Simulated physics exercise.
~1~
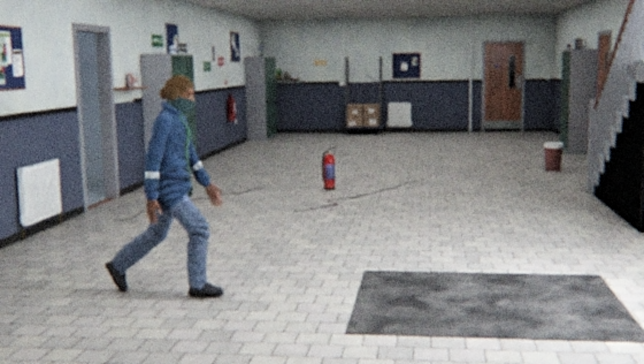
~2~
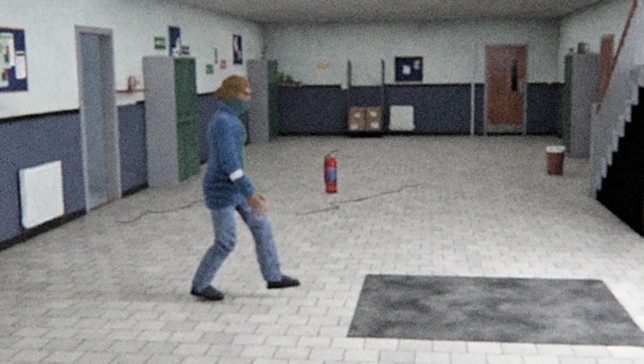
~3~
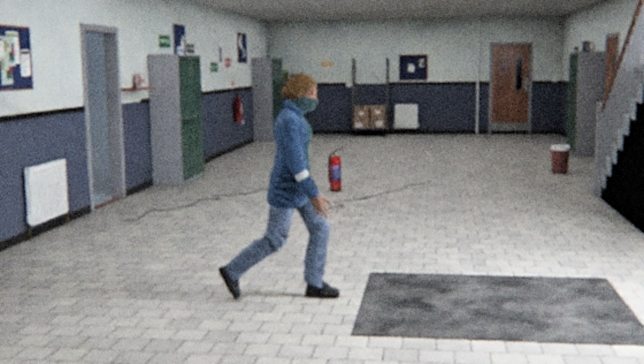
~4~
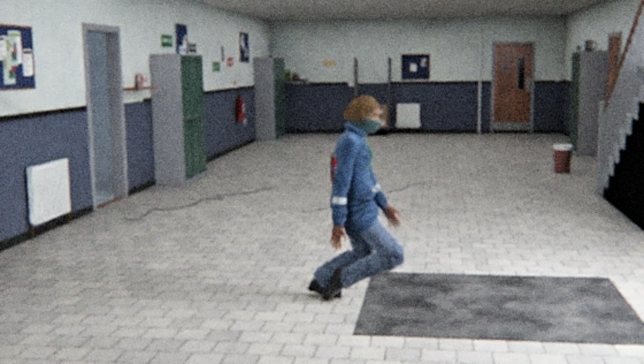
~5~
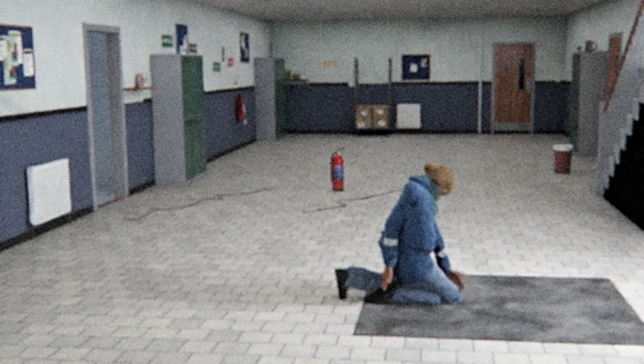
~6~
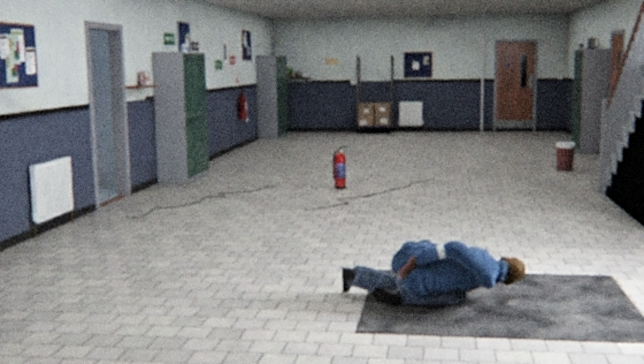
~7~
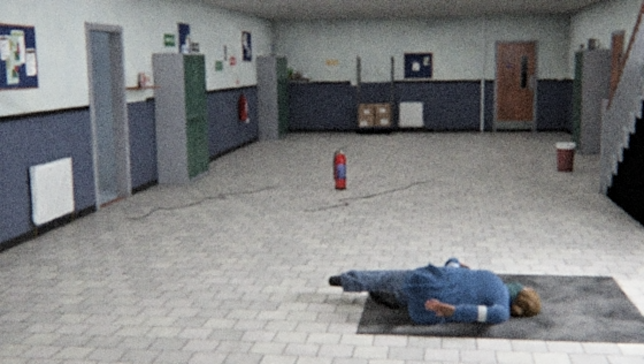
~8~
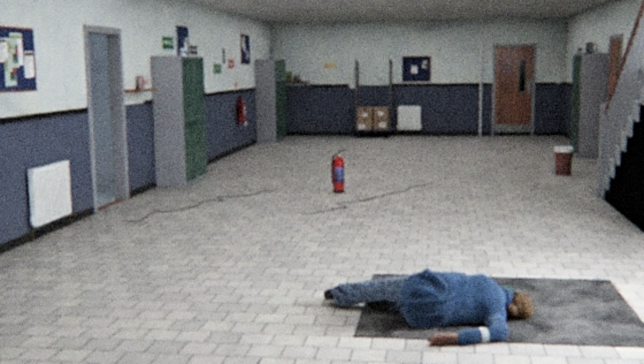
A masked person in a blue jacket and jeans walks rightward across a pale tiled hall, seen from slightly above by a gently swaying camera. A dark grey mat lies at the lower right, a red extinguisher stands mid-floor, and green-fronted lockers, notice boards, a brown door and stairs line the room. Nearing the mat's left edge, the person buckles at the knees, arms hanging, and drops to kneel on it. The torso pitches forward and the body falls flat, head to the right. It settles lying still, head, chest and hips on the mat, legs trailing leftward over the tiles.
